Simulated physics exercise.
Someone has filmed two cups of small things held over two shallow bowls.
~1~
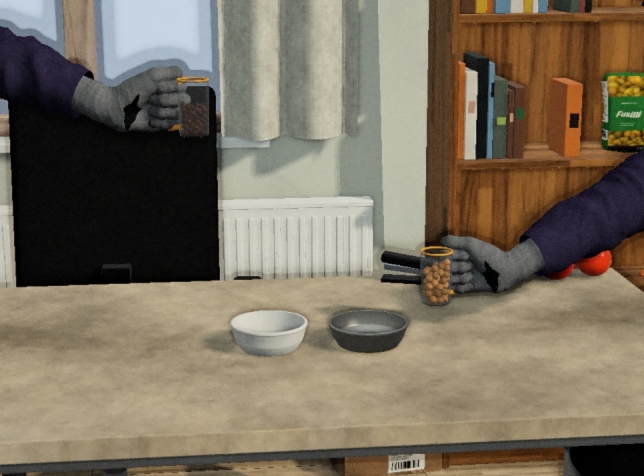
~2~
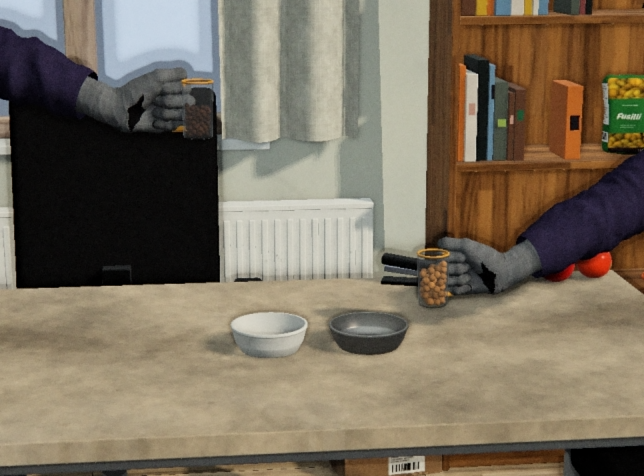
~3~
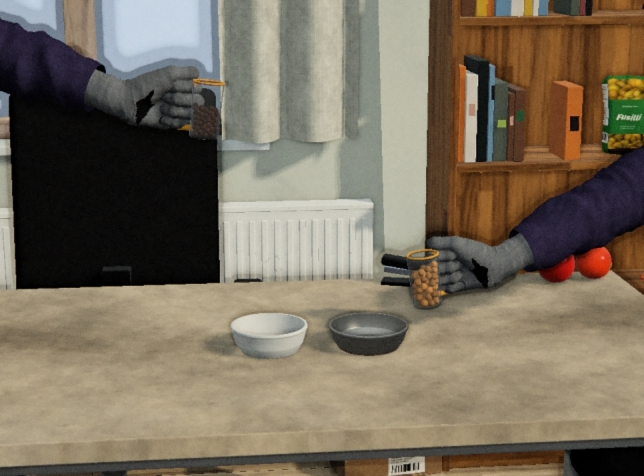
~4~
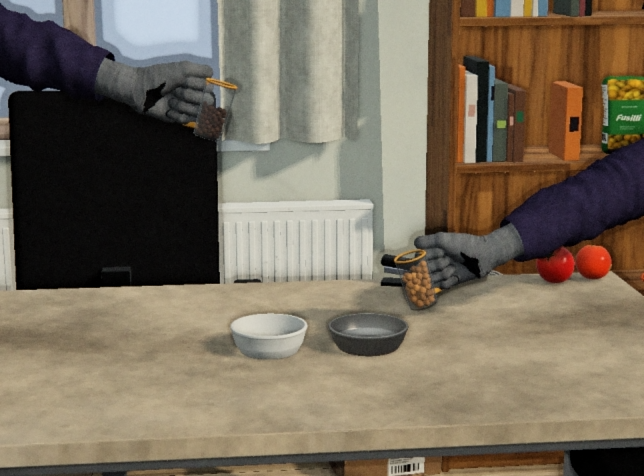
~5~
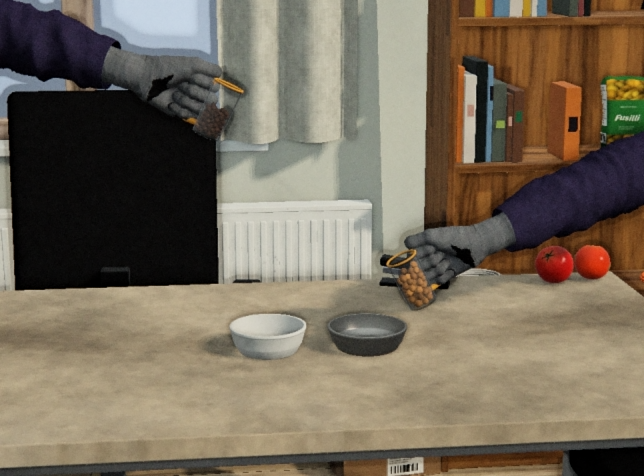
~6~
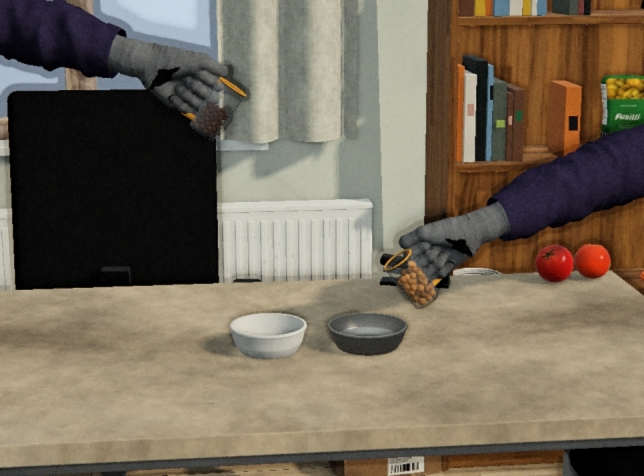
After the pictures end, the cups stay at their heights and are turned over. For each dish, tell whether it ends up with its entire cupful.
Result - left dish: Some lost, right dish: Full cupful.
Then, 0.50 s past the last view, left, all still in the cup; right, all still in the cup.
Then, 0.94 s past the last view, left, nearly all still in the cup, a small part in the air; right, nearly all still in the cup, a stray few in the air.
Then, 1.32 s past the last view, left, about half in the dish, a stray few outside the dish, about half in the air; right, nearly all in the dish, a stray few in the air.
Finally, left, most in the dish, about a quarter outside the dish; right, all in the dish, none outside the dish.
